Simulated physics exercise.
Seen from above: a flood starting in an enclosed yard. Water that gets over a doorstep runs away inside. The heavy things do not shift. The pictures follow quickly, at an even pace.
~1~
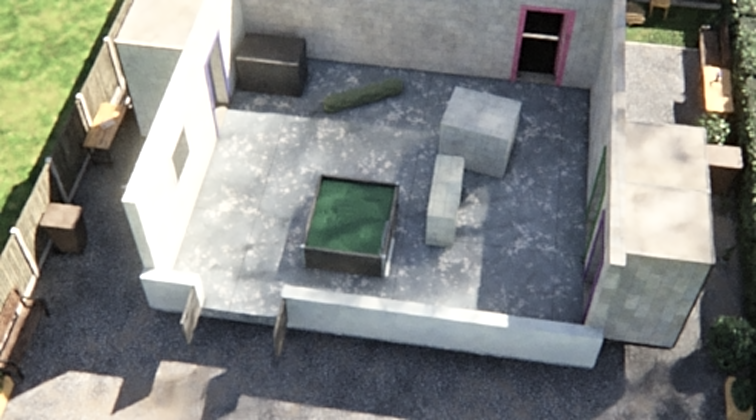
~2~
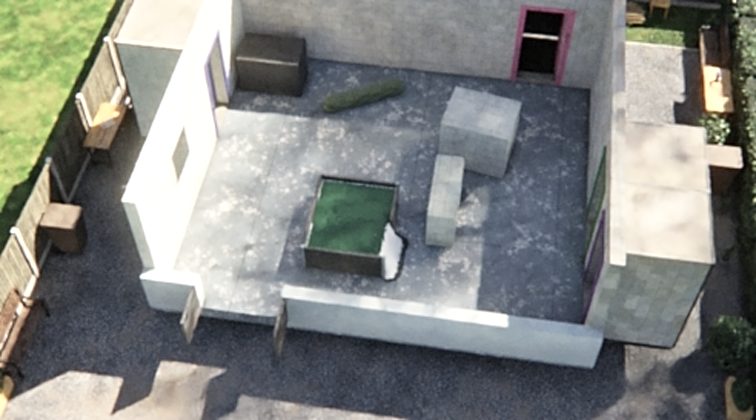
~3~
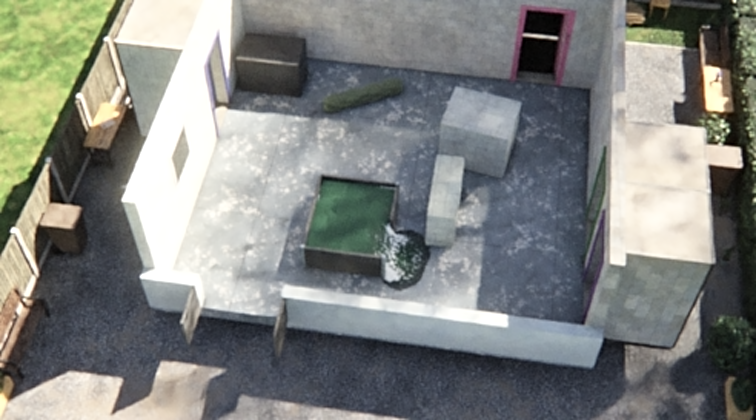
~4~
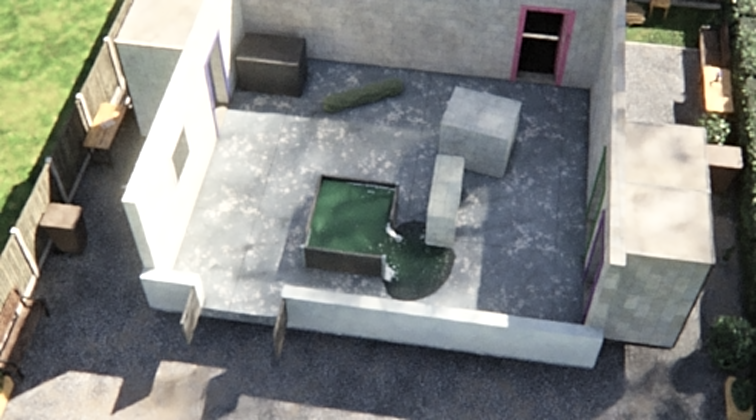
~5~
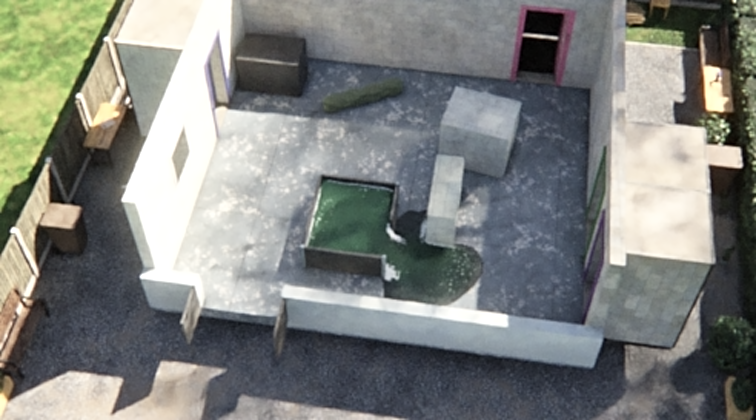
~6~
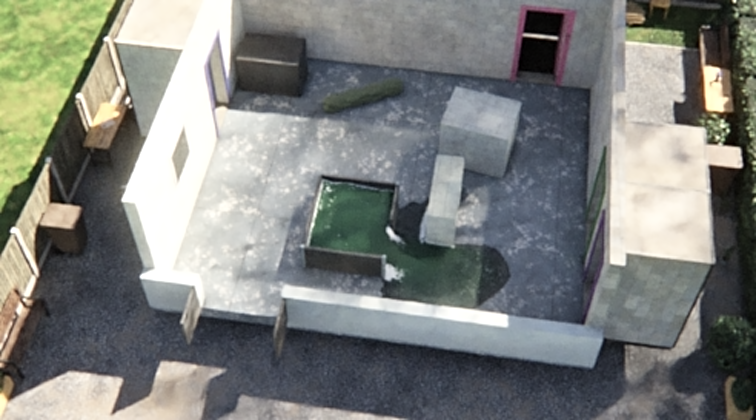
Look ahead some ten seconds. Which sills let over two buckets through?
One by one: The green door takes more than that; the purple door takes more than that; the blue door stays under that; the pink door stays under that.
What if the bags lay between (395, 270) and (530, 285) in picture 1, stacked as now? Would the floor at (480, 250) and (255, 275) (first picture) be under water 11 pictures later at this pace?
In that order: Awash, no water.
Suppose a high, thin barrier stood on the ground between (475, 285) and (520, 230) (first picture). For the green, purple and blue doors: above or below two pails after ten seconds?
The green door takes less, the purple door is over, the blue door stays under.
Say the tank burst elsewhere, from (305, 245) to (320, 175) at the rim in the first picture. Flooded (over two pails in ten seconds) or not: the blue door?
Blue door passes that mark.
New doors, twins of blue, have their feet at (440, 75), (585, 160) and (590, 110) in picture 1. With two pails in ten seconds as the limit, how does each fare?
One after the other: Is under, takes less, holds.
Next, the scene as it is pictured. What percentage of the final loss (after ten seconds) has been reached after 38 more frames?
About 90 per cent.
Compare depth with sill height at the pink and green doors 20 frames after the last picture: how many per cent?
In turn 0 and 190 per cent.
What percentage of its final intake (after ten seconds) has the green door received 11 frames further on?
I make it 5 per cent.
A moment on, water covers 20 % of the floor; the green door not reached, the purple door wet at the sill, nothing in, the blue door not reached, the pink door not reached.
Next, water covers 20 % of the floor; the green door under two buckets in, the purple door over two buckets in, the blue door not reached, the pink door not reached.
Then, water covers 25 % of the floor; the green door over two buckets in, the purple door far over two buckets in, the blue door not reached, the pink door not reached.
Later, water covers 30 % of the floor; the green door over two buckets in, the purple door far over two buckets in, the blue door not reached, the pink door not reached.
In the end, water covers 50 % of the floor; the green door over two buckets in, the purple door far over two buckets in, the blue door not reached, the pink door wet at the sill, nothing in.
